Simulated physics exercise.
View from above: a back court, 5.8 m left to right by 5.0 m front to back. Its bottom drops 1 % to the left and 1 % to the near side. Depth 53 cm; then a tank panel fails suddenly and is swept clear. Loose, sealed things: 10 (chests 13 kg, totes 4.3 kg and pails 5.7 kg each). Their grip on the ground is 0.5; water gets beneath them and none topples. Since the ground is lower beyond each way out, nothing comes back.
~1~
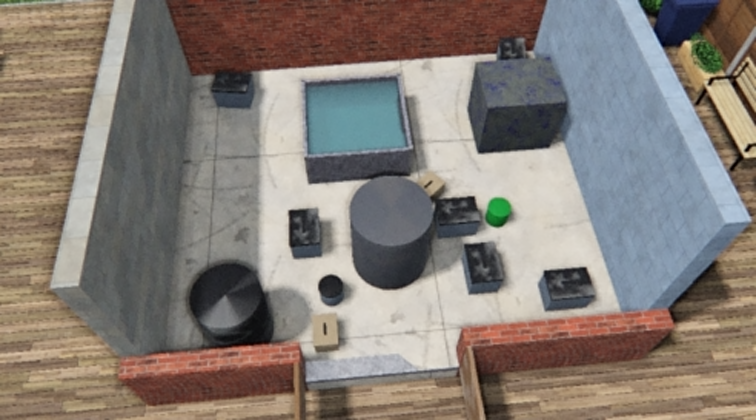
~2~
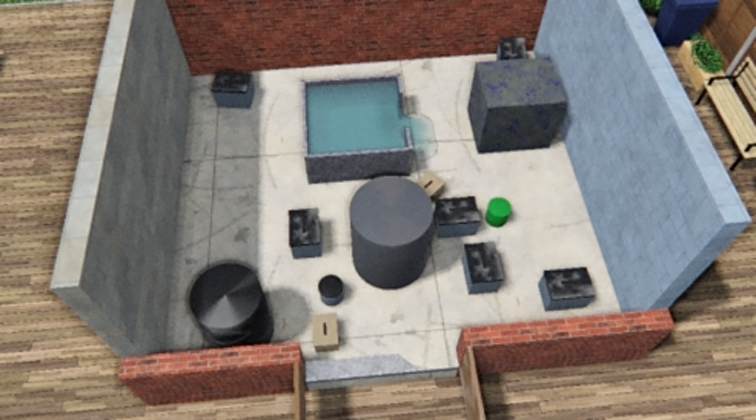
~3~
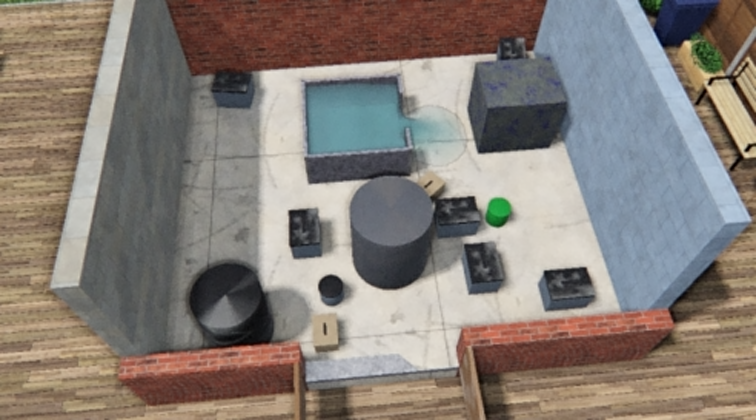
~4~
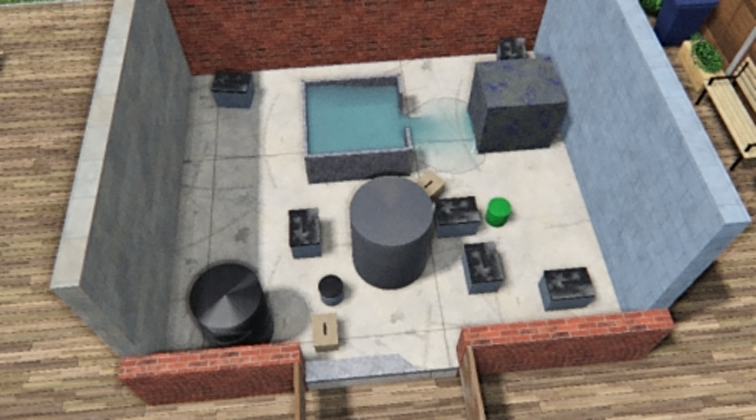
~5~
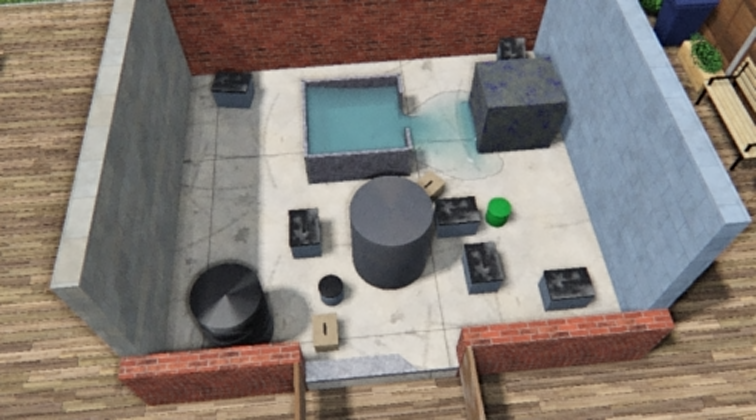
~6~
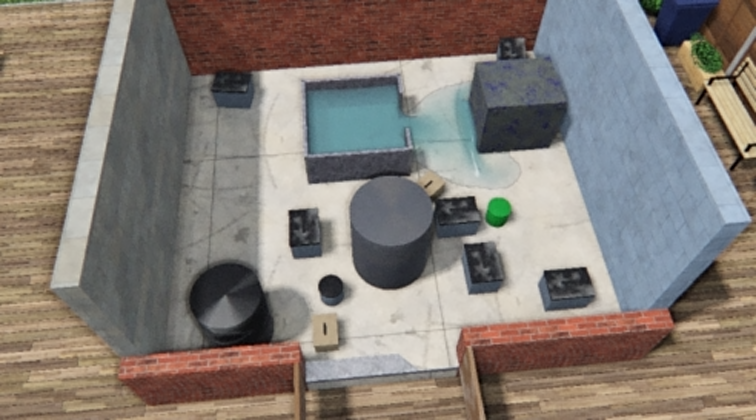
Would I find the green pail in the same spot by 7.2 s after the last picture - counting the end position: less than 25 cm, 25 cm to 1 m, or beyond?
Green pail winds up a long way off.
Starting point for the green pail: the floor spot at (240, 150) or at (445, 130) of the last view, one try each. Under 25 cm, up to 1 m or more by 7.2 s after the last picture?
At the first spot it keeps its position; at the second it winds up far off.
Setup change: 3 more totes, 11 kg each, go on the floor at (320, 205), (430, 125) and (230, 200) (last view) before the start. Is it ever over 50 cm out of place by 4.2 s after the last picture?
Going one by one: Not far enough, too far, not far enough.
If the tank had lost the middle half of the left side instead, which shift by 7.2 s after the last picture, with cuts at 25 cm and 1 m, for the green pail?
I'd say the green pail scarcely moves.
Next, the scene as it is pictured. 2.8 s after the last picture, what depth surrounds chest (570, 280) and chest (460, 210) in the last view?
Roughly 13 and 5 cm.
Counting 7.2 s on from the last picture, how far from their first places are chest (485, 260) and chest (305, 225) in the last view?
The first ends 100 cm from its start, the second 0 cm.
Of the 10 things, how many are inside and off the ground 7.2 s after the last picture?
My tally comes to 1.
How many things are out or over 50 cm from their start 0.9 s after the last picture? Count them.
By that point, 0.
Then, 0.9 s after the last picture the green pail is near (511, 236), 0.5 m from its start, aground; 0 of 10 are out; 0 afloat.
Then, 2.8 s after the last picture the green pail is near (485, 309), 1.5 m from its start, aground; 0 of 10 are out; 2 afloat.
Then, 4.8 s after the last picture the green pail is near (421, 307), 1.8 m from its start, aground; 0 of 10 are out; 2 afloat.
Then, 7.2 s after the last picture the green pail is near (384, 308), 2.2 m from its start, aground; 0 of 10 are out; 1 afloat.
